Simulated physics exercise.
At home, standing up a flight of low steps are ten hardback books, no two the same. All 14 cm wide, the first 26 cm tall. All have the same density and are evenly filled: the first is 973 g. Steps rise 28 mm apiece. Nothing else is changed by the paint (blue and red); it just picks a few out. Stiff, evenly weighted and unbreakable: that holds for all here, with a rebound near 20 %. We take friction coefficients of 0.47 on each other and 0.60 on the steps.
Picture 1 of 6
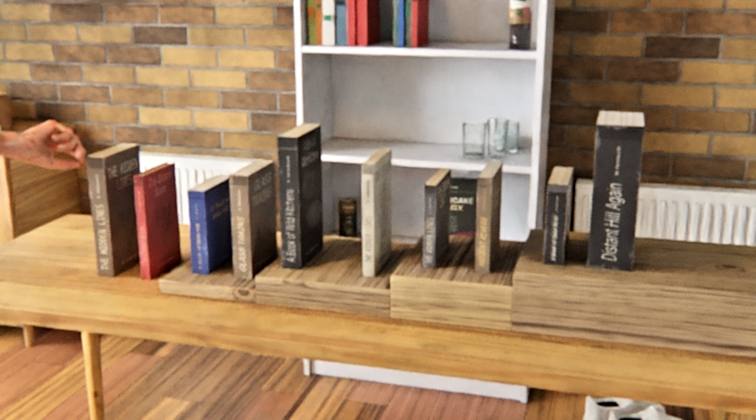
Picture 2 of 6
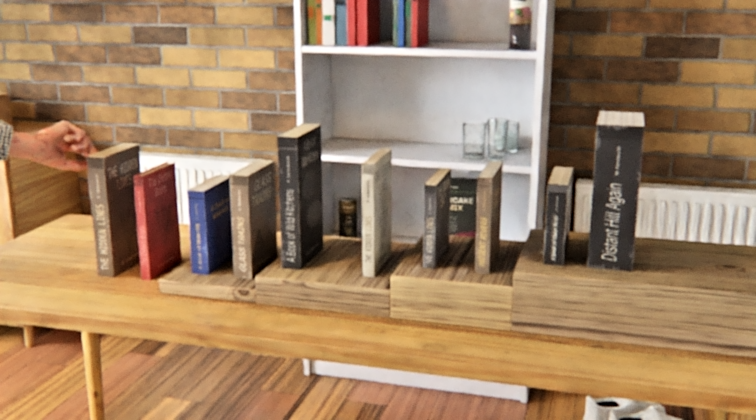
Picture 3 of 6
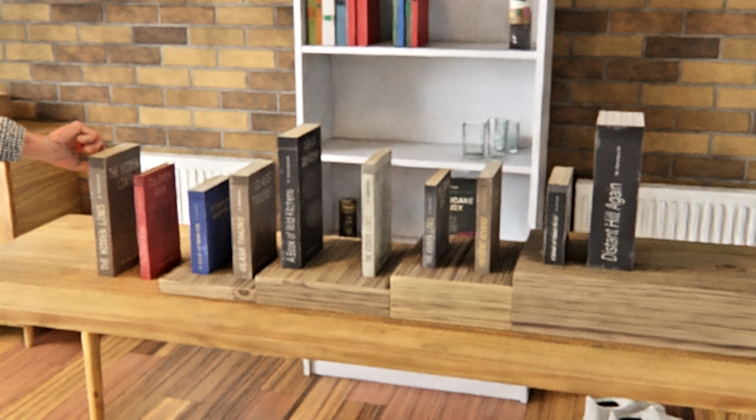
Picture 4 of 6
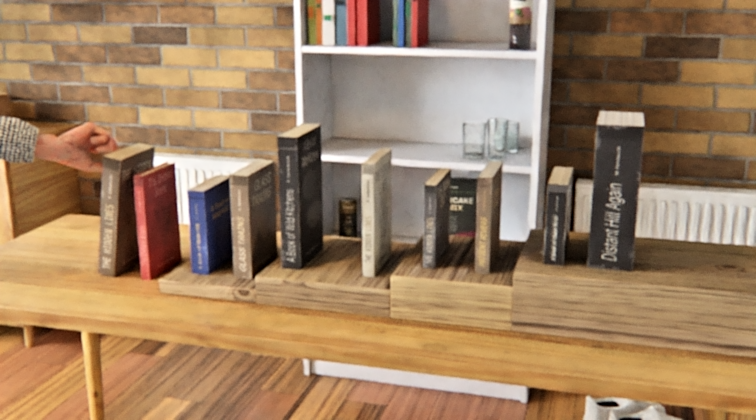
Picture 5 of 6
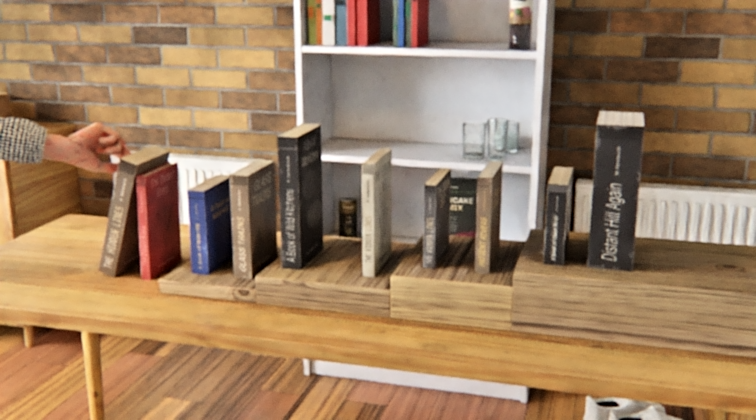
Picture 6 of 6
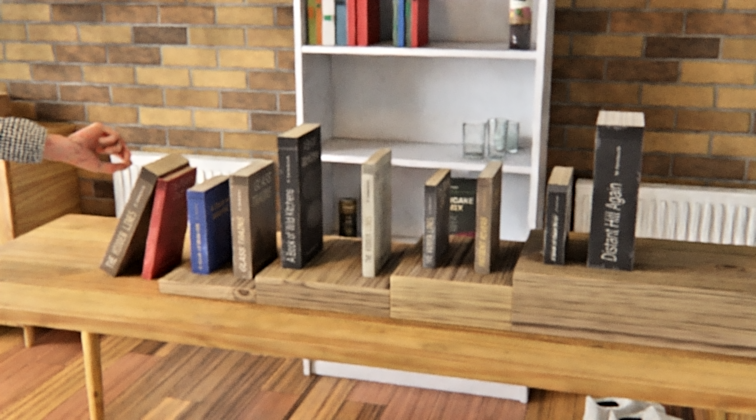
A hand pushes the leftmost book, which tilts right against the red book, tipping it slightly.
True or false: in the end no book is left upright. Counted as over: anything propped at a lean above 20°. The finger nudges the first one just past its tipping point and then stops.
False.
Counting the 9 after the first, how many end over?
7.
Then, 0.15 s past the last view, 1 of the 9 other books over; red book 41° from how it stood; blue book 19° from how it stood.
Then, 0.41 s past the last view, 4 of the 9 other books over; red book 59° from how it stood; blue book 51° from how it stood.
Then, 0.61 s past the last view, 6 of the 9 other books over; red book 62° from how it stood; blue book 59° from how it stood.
In the end, 7 of the 9 other books over; red book 62° from how it stood; blue book 60° from how it stood. Two left standing. From the last view, middles, red book near (204, 246), blue book near (252, 239).
